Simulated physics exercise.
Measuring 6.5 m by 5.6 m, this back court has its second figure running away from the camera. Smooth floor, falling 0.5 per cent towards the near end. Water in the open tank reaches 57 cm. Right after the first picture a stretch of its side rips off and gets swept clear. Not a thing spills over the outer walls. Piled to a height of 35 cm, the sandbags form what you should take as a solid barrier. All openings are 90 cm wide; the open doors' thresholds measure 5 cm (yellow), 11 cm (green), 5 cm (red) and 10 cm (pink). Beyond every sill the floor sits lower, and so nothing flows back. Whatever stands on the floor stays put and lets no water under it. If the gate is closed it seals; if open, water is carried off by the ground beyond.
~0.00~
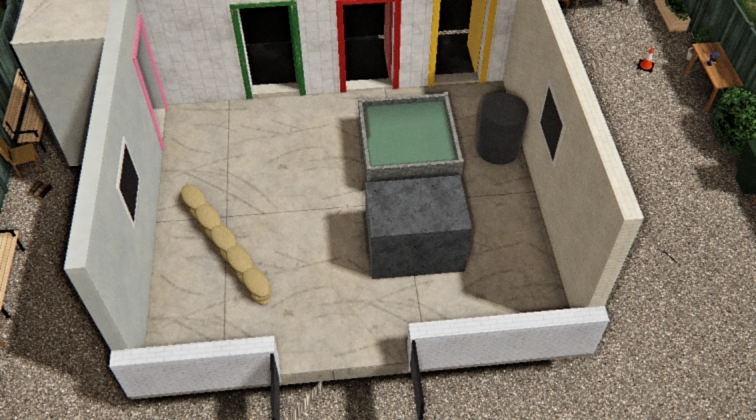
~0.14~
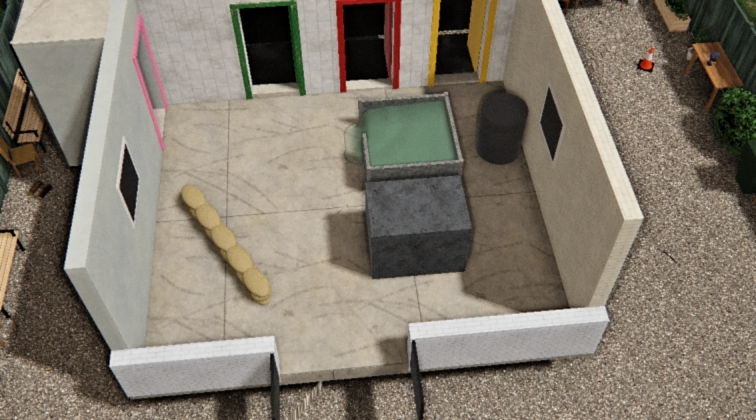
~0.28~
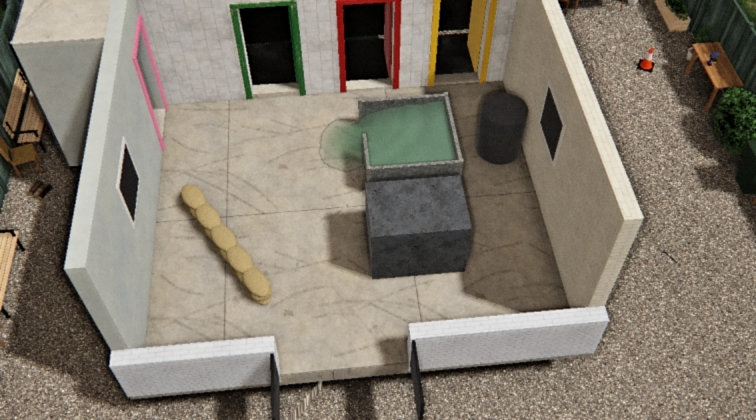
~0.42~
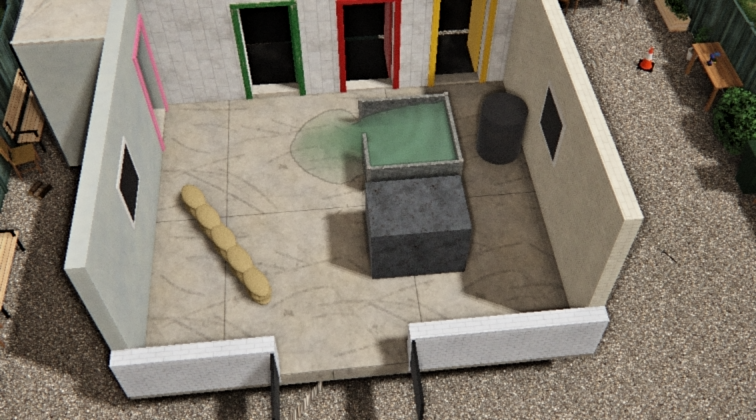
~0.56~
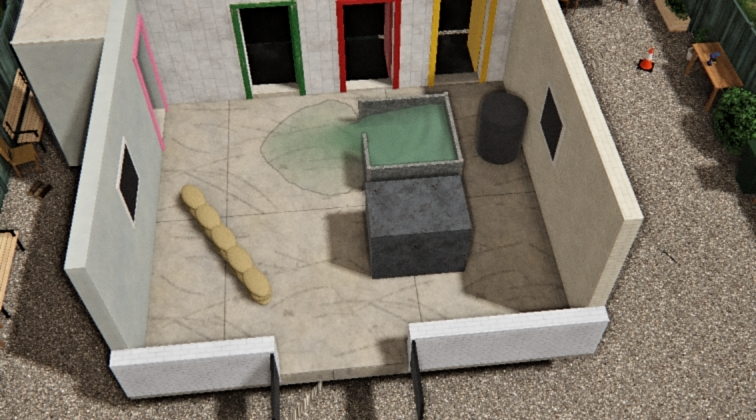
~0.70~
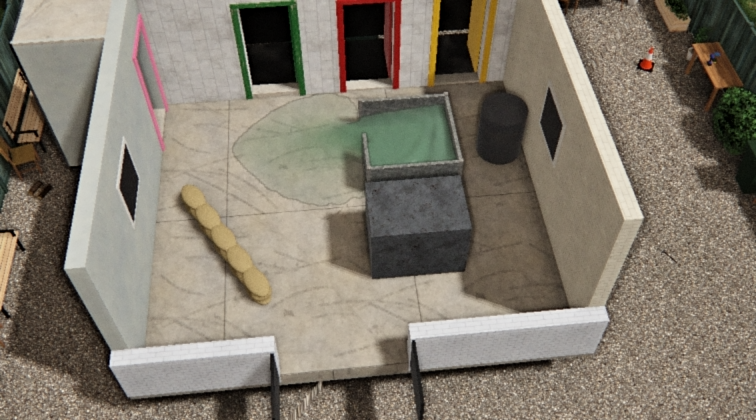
To begin with, greenish water sits still in an open square tank behind a dark grey block in a walled court with green, red and yellow doorways. Then the tank's left side is open and water pours out, spreading leftward across the pale floor in a widening, thin, rounded sheet.
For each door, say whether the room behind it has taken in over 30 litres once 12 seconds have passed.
The yellow door: Not over, the green door: Not over, the red door: Not over, the pink door: Over.
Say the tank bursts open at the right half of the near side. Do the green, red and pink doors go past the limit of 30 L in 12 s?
For green, too little; for red, too little; for pink, too little.
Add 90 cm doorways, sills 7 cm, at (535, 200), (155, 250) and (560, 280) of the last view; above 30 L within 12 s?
So, in the order given, it's shy of the mark, then shy of the mark, then shy of the mark.
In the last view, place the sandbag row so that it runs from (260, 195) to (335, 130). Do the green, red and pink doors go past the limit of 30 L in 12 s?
So green comes out low enough, red comes out low enough and pink comes out low enough.
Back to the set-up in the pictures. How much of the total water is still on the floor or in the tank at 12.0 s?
Some 78 out of every hundred parts.
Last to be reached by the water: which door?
The yellow door is last.
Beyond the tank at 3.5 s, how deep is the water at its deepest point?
About 18 cm at most.
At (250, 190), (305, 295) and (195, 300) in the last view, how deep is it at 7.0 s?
About 6, 3 and 2 cm.
After 1.4 s water covers 25 % of the floor and is deepest (26 cm) near (352, 139); yellow door not reached, green door 12 cm at the sill, 0 L in, red door not reached, pink door 8 cm at the sill, 0 L in.
After 2.2 s water covers 30 % of the floor and is deepest (28 cm) near (167, 118); yellow door not reached, green door 12 cm at the sill, 6 L in, red door not reached, pink door 24 cm at the sill, 14 L in.
After 3.5 s water covers 40 % of the floor and is deepest (18 cm) near (167, 118); yellow door not reached, green door 9 cm at the sill, 8 L in, red door 1 cm at the sill, 0 L in, pink door 17 cm at the sill, 84 L in.
After 7.0 s water covers 60 % of the floor and is deepest (9 cm) near (159, 200); yellow door not reached, green door 7 cm at the sill, 8 L in, red door 1 cm at the sill, 0 L in, pink door 8 cm at the sill, 113 L in.
After 12.0 s water covers 80 % of the floor and is deepest (6 cm) near (402, 360); yellow door 2 cm at the sill, 0 L in, green door 4 cm at the sill, 8 L in, red door 2 cm at the sill, 0 L in, pink door 4 cm at the sill, 113 L in.
